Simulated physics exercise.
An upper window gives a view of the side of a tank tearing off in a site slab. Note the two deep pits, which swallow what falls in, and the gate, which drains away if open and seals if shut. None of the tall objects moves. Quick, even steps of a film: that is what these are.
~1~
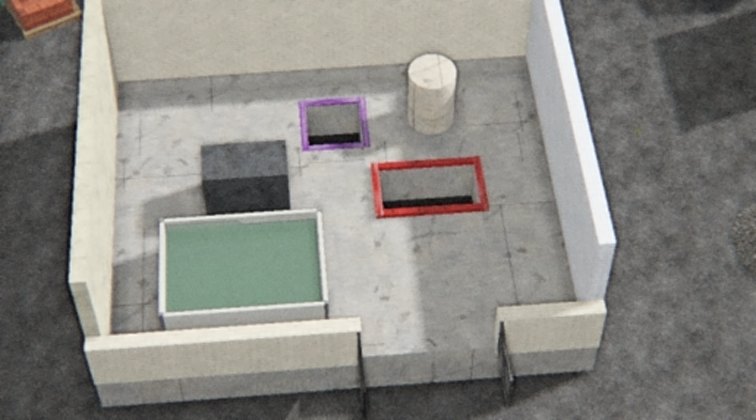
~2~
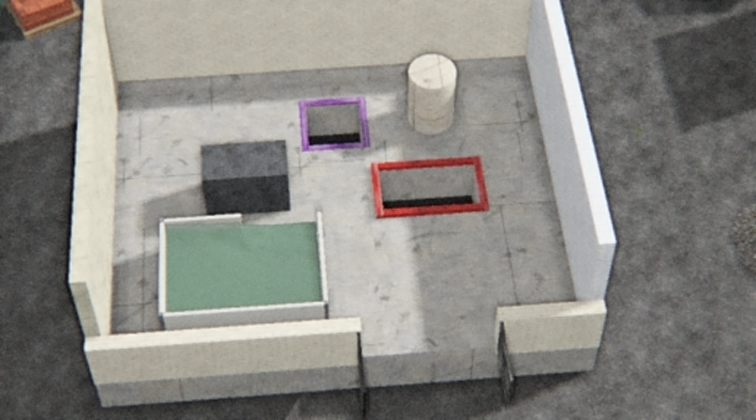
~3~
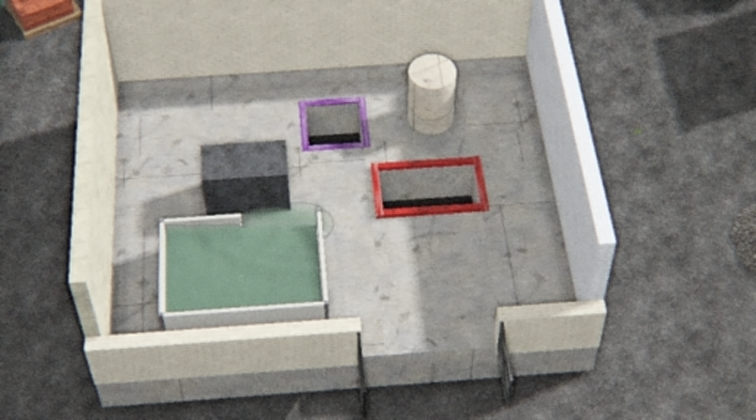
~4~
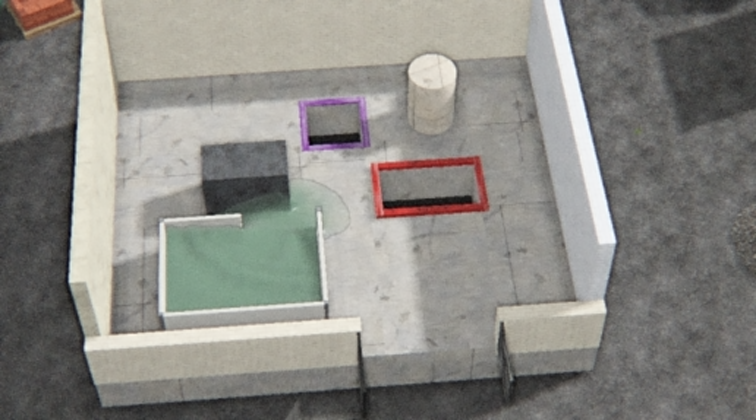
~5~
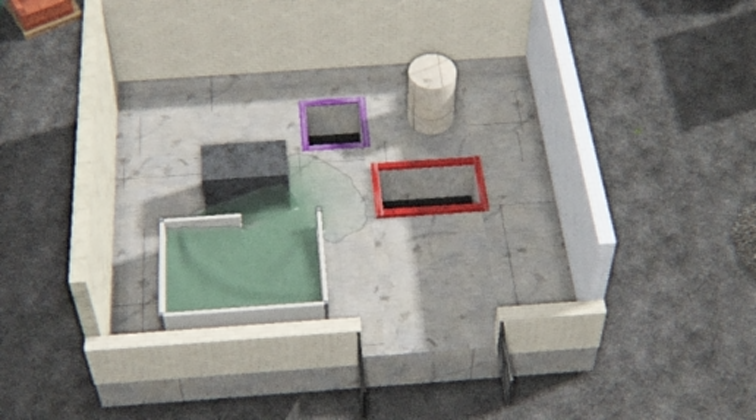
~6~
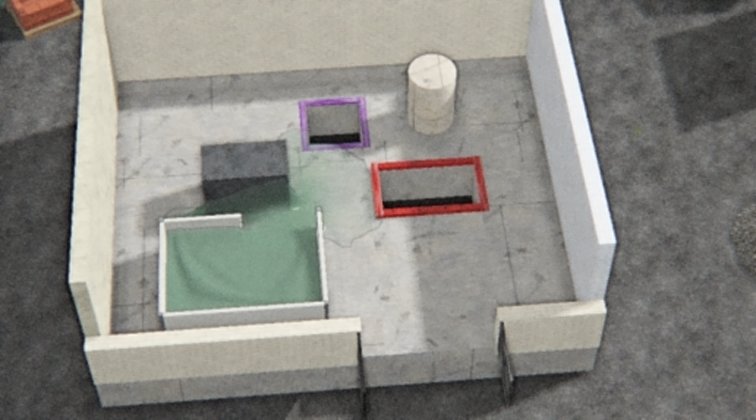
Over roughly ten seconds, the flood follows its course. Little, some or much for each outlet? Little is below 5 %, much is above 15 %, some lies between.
The gate gets little. The purple pit gets much. The red pit gets some.
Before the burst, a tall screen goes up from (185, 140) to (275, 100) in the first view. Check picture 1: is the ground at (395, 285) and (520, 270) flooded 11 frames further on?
Going in order, I'd say kept out of it and kept out of it.
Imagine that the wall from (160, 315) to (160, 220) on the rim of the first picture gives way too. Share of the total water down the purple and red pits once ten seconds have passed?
Lab note - share by pit: Purple 15 %, red 0 %.
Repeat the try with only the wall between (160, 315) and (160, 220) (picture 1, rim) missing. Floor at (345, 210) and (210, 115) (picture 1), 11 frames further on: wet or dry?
Going one by one: Puddle-free and then sodden.
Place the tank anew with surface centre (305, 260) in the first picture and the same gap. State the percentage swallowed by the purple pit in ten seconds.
Parts in a hundred: Purple 45.
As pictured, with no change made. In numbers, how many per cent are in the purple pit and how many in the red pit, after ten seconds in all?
Estimated: 26 per cent and 10 per cent respectively.
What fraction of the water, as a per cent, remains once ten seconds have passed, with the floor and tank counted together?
Roughly 64 out of every hundred parts.
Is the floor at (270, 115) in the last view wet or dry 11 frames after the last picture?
That place: Swamped.
A moment on, water covers 20 % of the floor; the gate 0 %, the purple pit 3 %, the red pit 1 %.
Next, water covers 35 % of the floor; the gate 0 %, the purple pit 6 %, the red pit 5 %.
Then, water covers 55 % of the floor; the gate 0 %, the purple pit 10 %, the red pit 8 %.
Later, water covers 75 % of the floor; the gate 0 %, the purple pit 17 %, the red pit 9 %.
In the end, water covers 95 % of the floor; the gate 1 %, the purple pit 27 %, the red pit 10 %.
